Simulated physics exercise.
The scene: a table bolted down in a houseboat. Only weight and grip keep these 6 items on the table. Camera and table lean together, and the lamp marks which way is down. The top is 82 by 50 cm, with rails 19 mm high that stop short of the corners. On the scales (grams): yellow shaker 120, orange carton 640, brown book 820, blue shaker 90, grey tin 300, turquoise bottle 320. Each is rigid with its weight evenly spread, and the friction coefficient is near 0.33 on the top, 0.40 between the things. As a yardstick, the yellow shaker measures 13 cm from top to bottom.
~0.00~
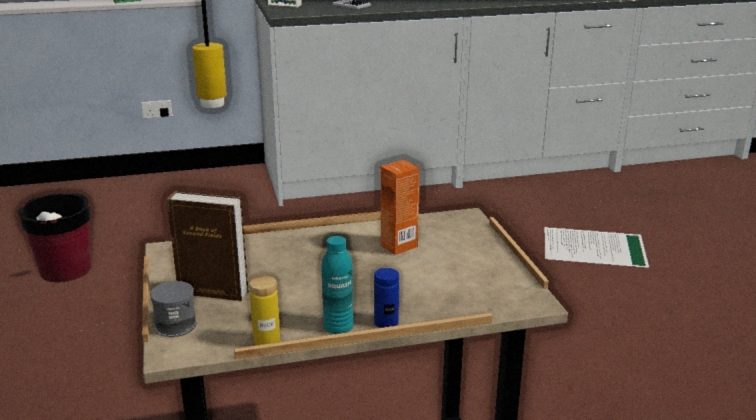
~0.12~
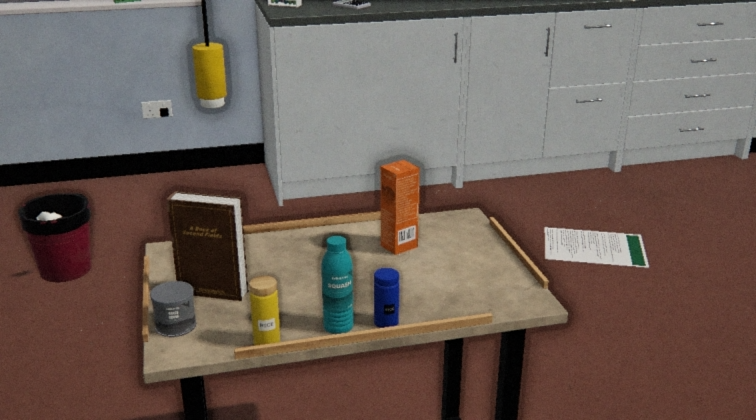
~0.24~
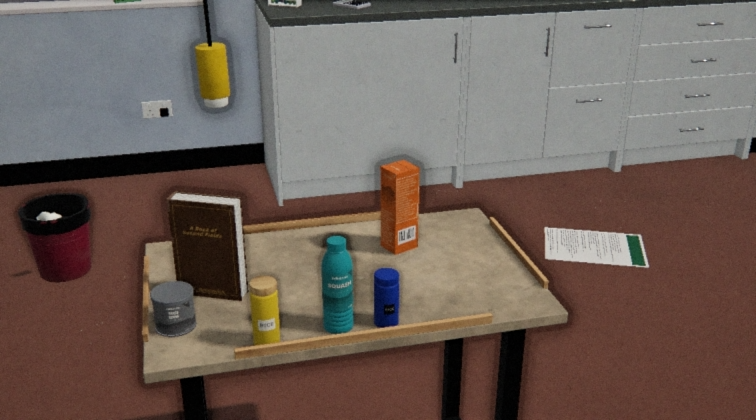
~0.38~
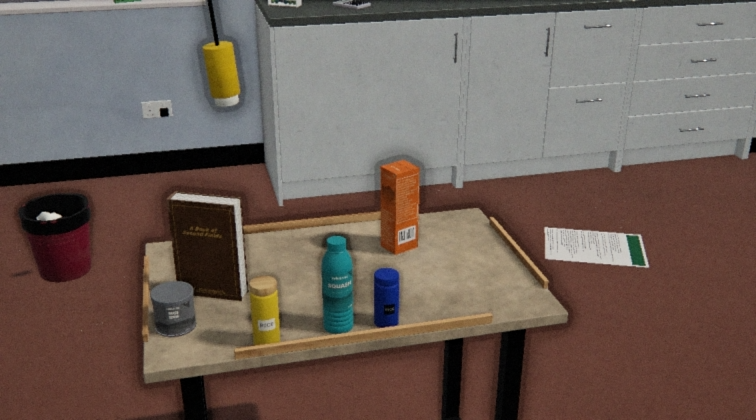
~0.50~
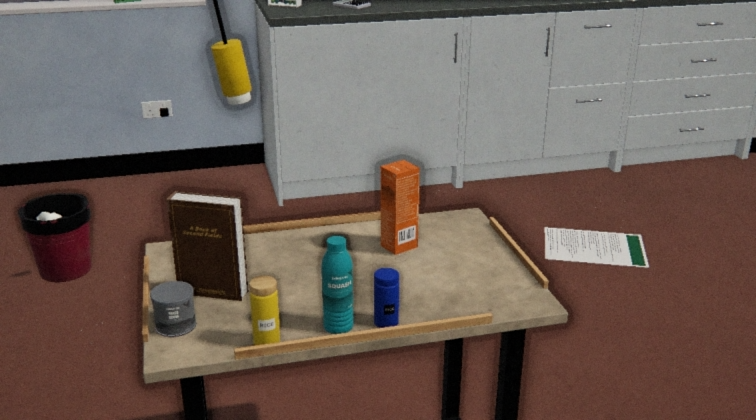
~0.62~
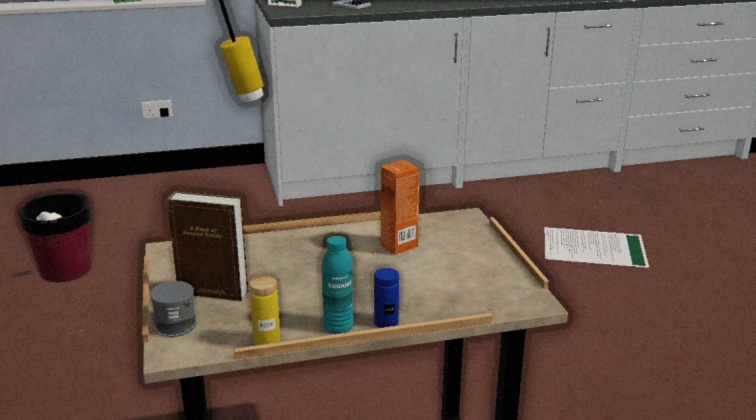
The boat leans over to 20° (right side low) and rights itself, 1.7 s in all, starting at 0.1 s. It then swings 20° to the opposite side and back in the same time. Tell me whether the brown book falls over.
The brown book keeps standing.
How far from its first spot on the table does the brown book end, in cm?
Some 0 cm.
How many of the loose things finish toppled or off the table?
In all, 0.
By 1.22 s, boat heeled 15°, right side down; brown book 2 cm from its spot near (220, 246); orange carton 2 cm from its spot; turquoise bottle 2 cm from its spot.
By 2.82 s, boat heeled 18°, left side down.
When it is over (4.0 s), all 6 within 5 cm of the start. In the last view, brown book near (209, 247).
